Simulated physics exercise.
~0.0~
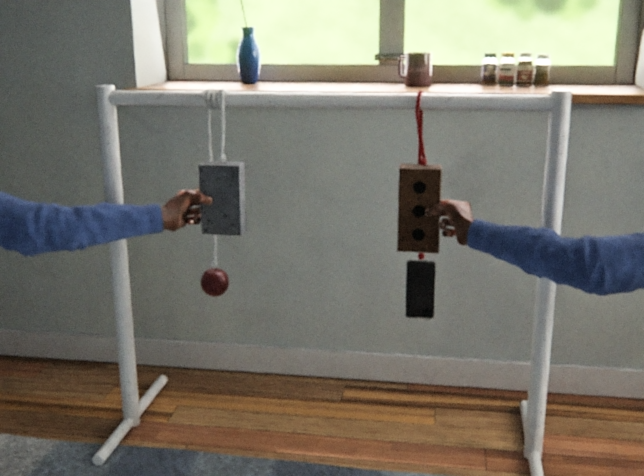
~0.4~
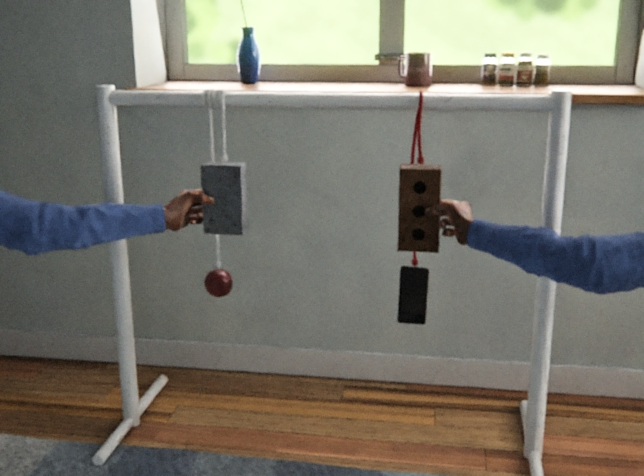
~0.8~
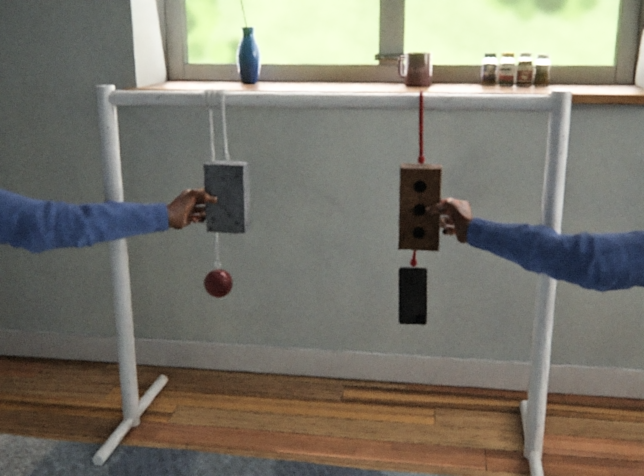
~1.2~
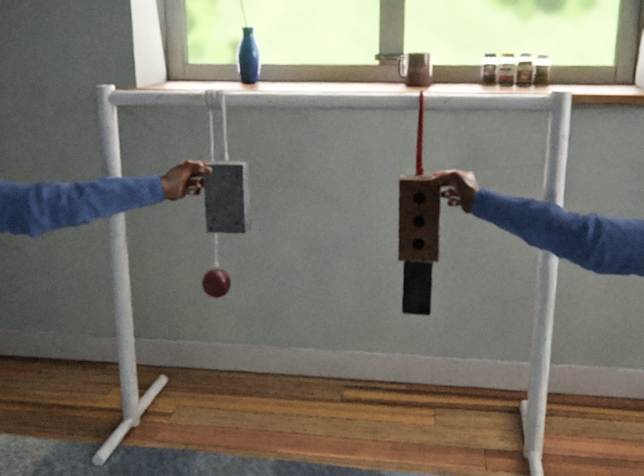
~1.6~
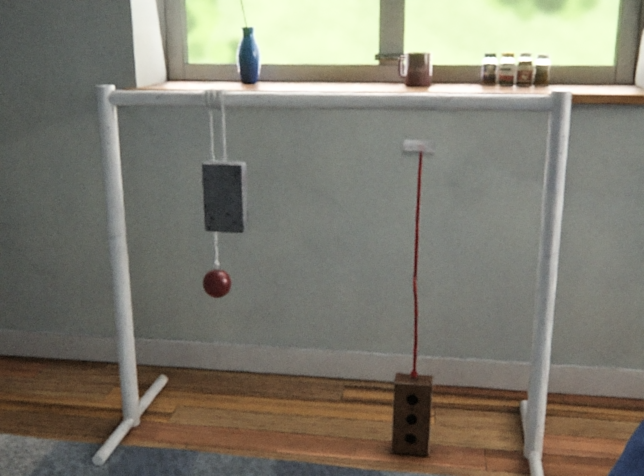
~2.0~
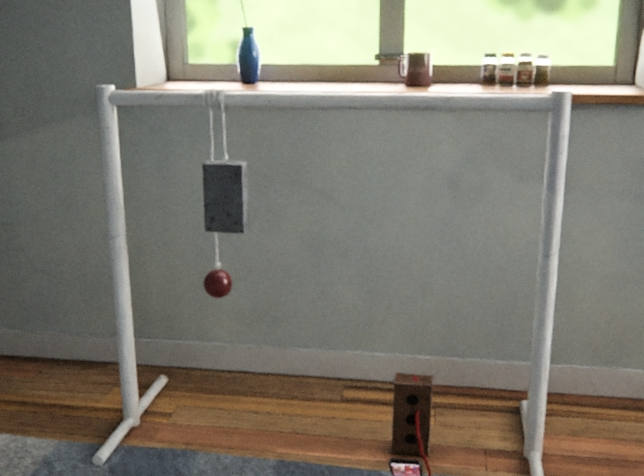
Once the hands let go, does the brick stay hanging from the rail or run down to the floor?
The brick runs down to the floor, while the paver keeps its height under the rail.
